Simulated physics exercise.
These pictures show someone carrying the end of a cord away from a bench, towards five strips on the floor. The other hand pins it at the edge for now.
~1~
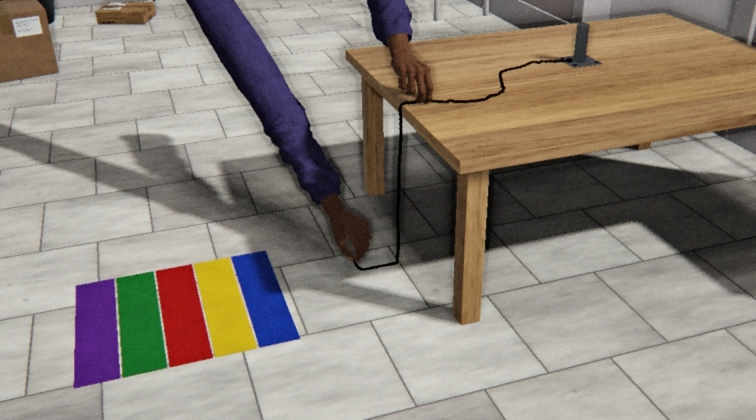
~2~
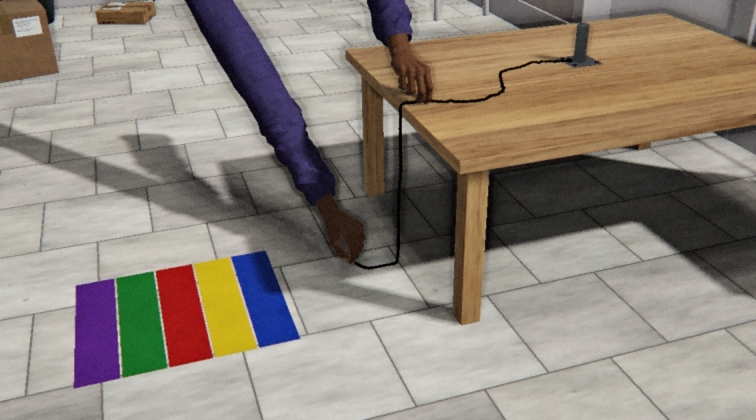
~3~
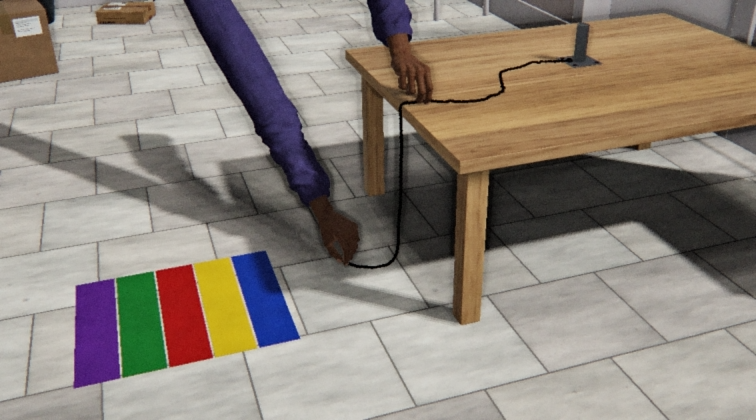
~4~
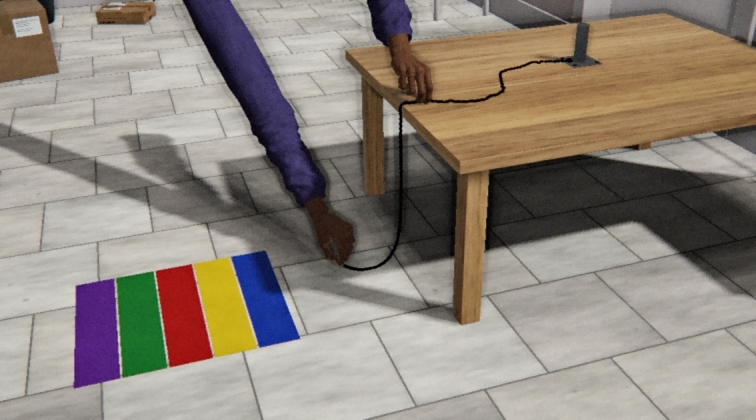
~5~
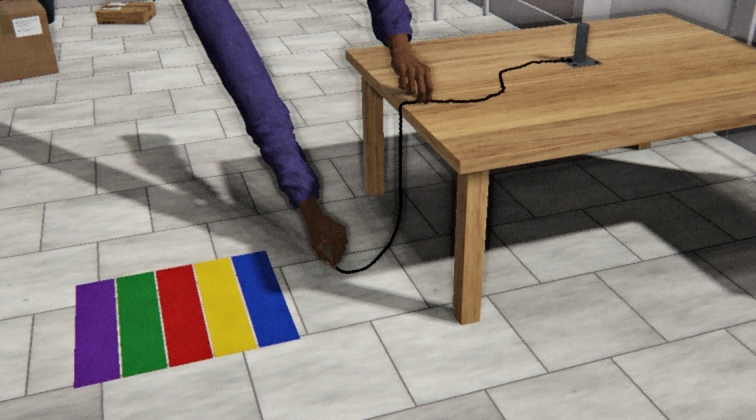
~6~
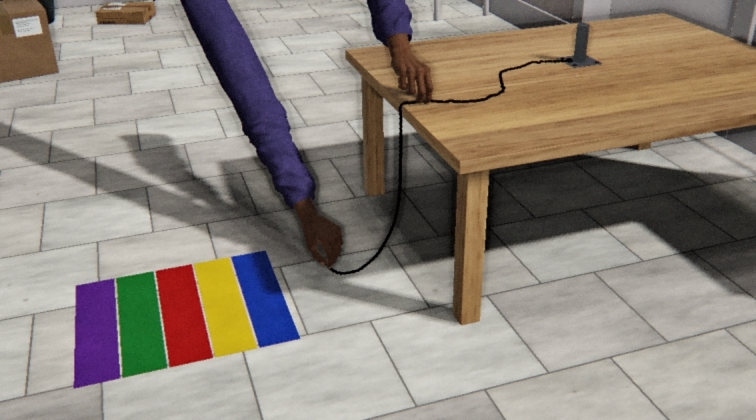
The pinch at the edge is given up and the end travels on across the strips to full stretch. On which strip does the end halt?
The red one.
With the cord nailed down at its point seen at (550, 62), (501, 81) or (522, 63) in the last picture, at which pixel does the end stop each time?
In that order: (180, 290), (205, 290) and (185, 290).
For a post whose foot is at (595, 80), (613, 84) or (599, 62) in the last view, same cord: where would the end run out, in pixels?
About (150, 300), (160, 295) and (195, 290).
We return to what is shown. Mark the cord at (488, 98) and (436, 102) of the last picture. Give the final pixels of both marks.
The first at (433, 94), the second at (386, 116).
Soon after, end near (249, 279); over blue.
Then, end near (203, 288); over yellow.
At full stretch, end near (176, 293); over red. It halts on the red strip.
